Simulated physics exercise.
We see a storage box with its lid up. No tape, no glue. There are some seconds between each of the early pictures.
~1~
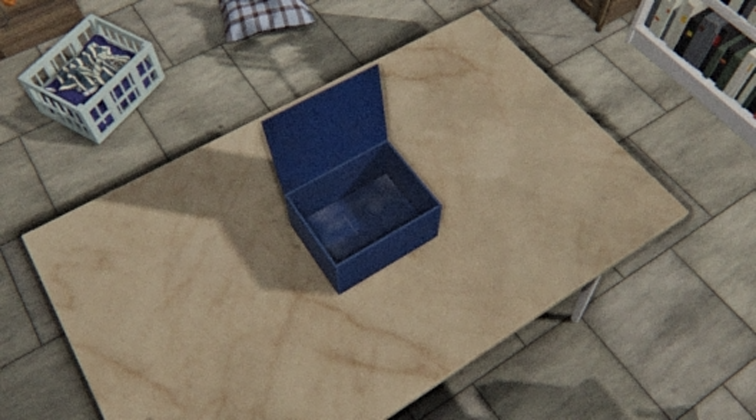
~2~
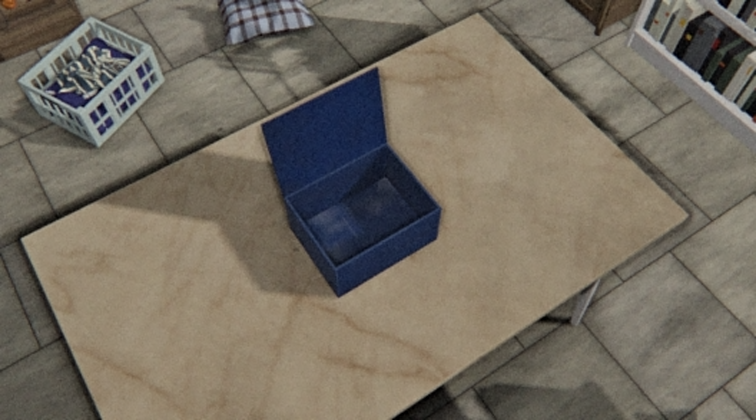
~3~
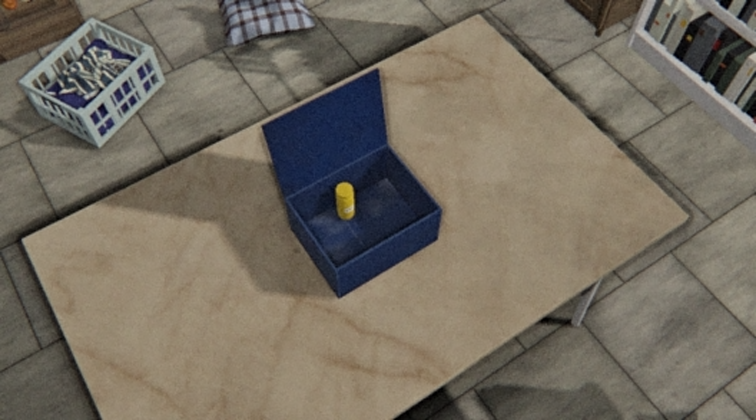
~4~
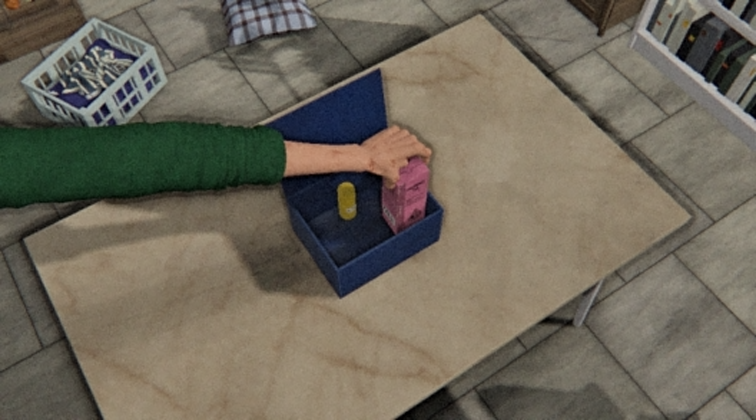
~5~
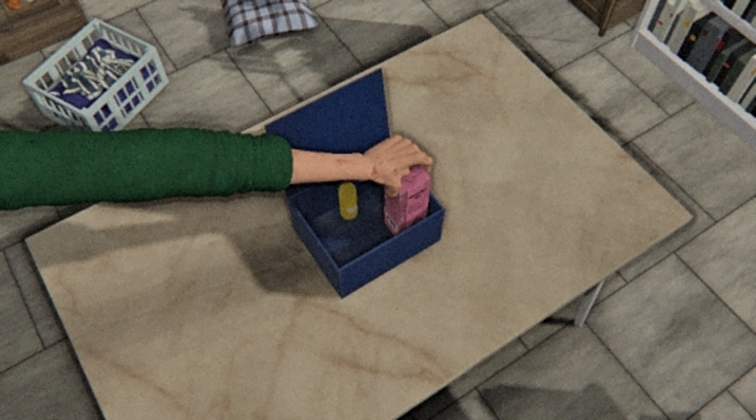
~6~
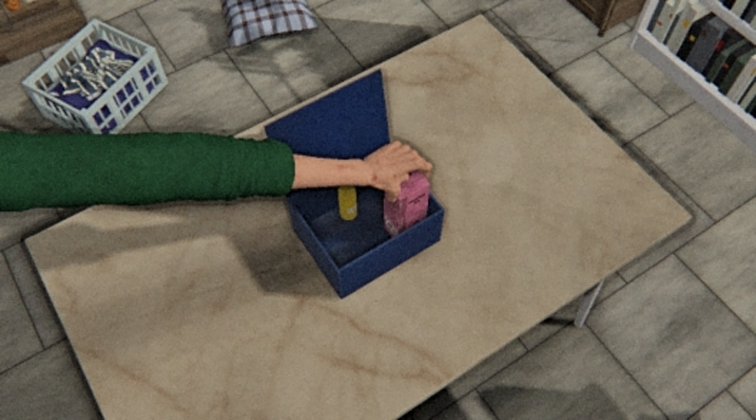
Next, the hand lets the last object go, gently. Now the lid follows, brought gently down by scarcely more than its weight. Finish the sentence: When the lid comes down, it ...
When the lid comes down, it stops short of the rim.
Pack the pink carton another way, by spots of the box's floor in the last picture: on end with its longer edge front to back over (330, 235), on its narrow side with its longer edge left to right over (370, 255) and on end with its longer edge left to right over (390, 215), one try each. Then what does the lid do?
The first time the lid can't shut, the second time it goes down fully, and the third time it can't shut.
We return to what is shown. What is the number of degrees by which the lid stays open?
Close to 35 degrees.
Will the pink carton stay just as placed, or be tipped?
Observation: The pink carton keeps the set orientation.
Then, 1.30 s on from there, lid 80° above the rim.
Then, 1.70 s on from there, lid 47° above the rim.
Then, 3.60 s on from there, lid 32° above the rim.
In the end, lid 33° above the rim; both unmoved. At the end, from the last picture's camera, pink carton near (405, 206).
